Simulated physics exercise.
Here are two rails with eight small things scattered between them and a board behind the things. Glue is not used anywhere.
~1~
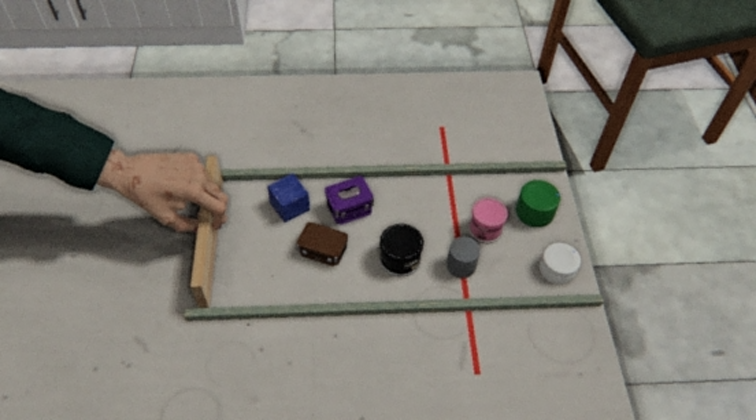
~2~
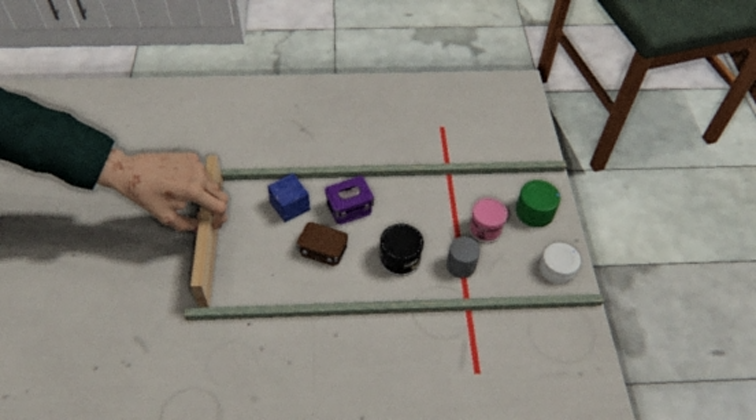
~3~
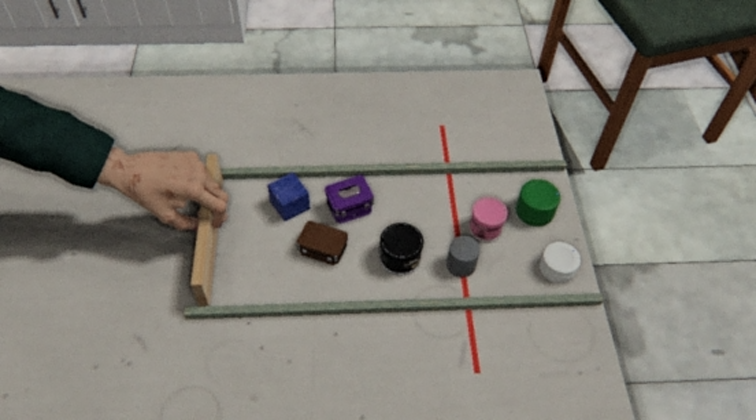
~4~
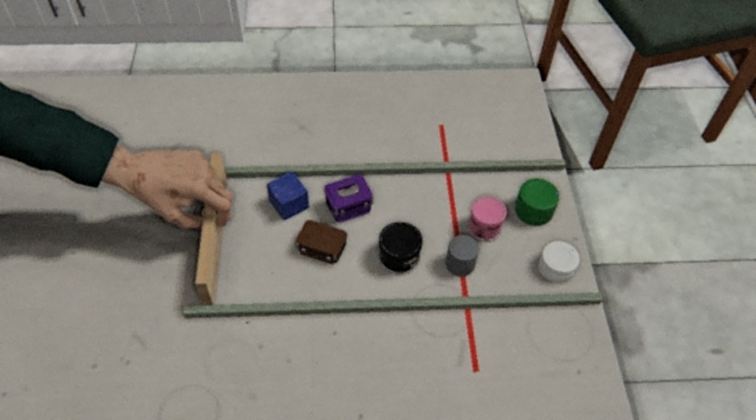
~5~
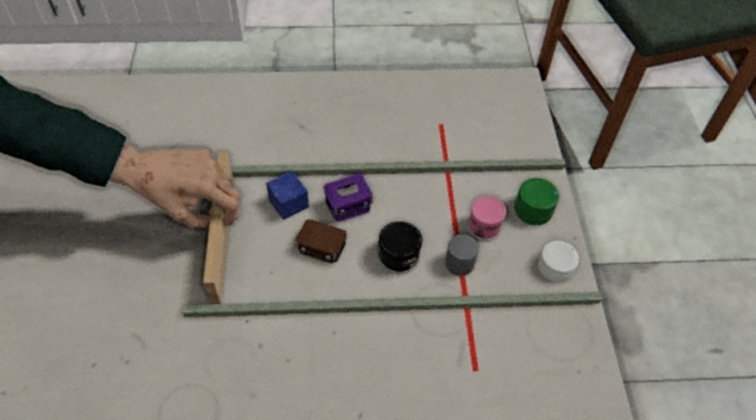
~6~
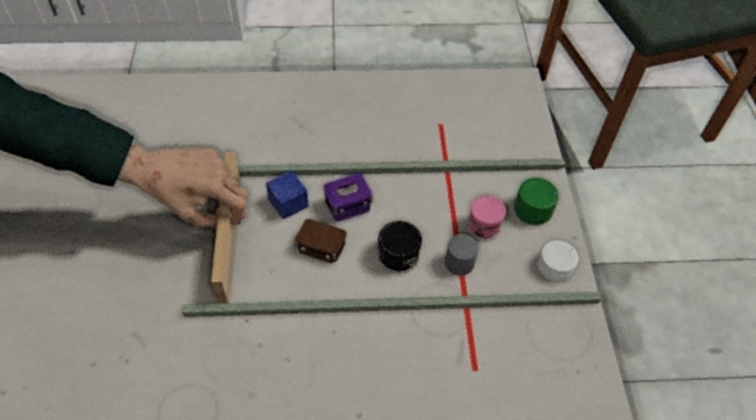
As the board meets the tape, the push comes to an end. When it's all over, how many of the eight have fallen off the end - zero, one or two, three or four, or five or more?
Zero have fallen off.
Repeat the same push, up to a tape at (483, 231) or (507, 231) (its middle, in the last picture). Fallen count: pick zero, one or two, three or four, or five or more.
Zero; either one or two.
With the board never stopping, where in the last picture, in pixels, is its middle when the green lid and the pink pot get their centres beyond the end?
The green lid gives roughly (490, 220), the pink pot roughly (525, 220).
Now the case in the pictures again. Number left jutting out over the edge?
That adds up to 0.
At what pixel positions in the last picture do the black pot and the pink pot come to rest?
In the last view, the middles sit near (483, 253) and near (516, 221).
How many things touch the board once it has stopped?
At rest, 3 are in contact.
Soon after, none off yet; white lid at rest near (558, 261); green lid at rest near (536, 201); pink pot at rest near (486, 219).
At rest, the number that fall off is zero.
